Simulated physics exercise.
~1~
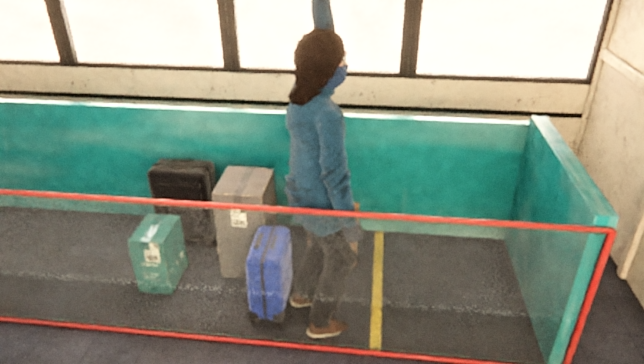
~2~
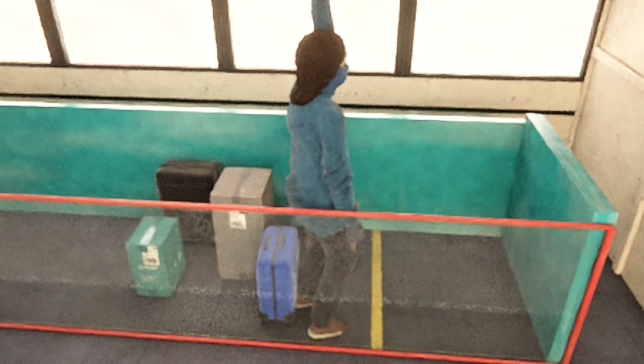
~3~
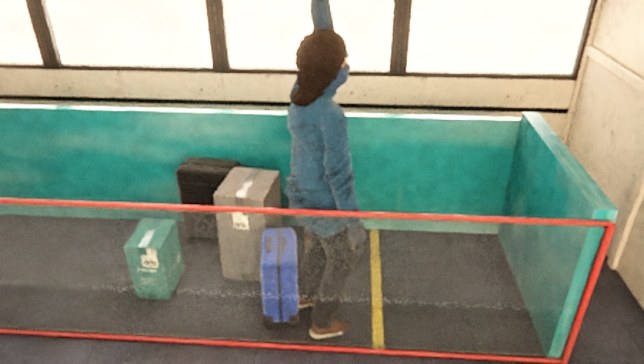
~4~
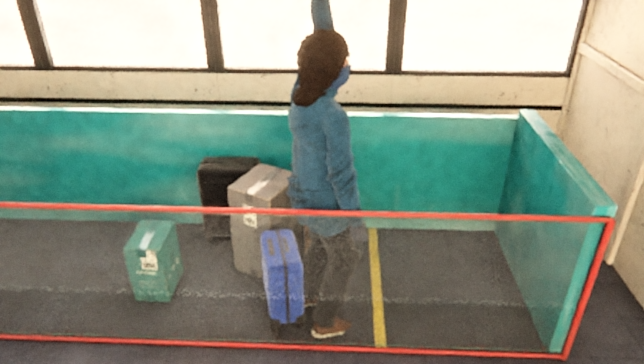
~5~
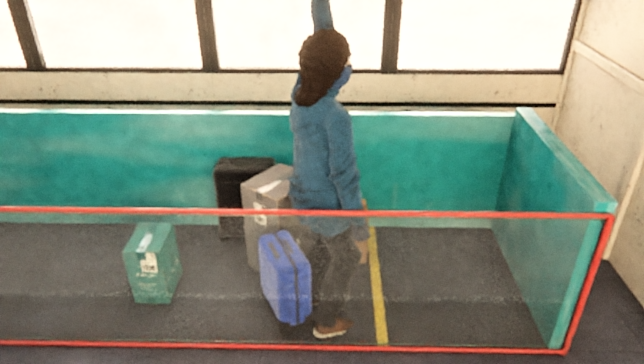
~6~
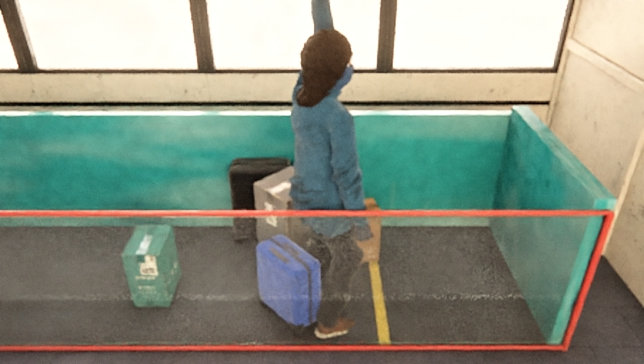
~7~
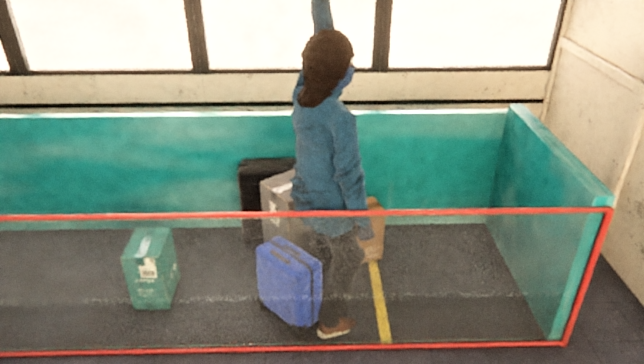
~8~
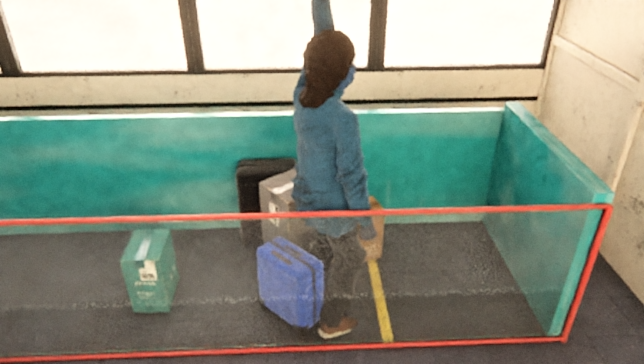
A traveller in a blue top stood with one arm raised as the black case and grey bag slid right behind them, the blue case shifted slightly, and a brown carton emerged; everything stopped upright short of the yellow line, the teal pack staying put.
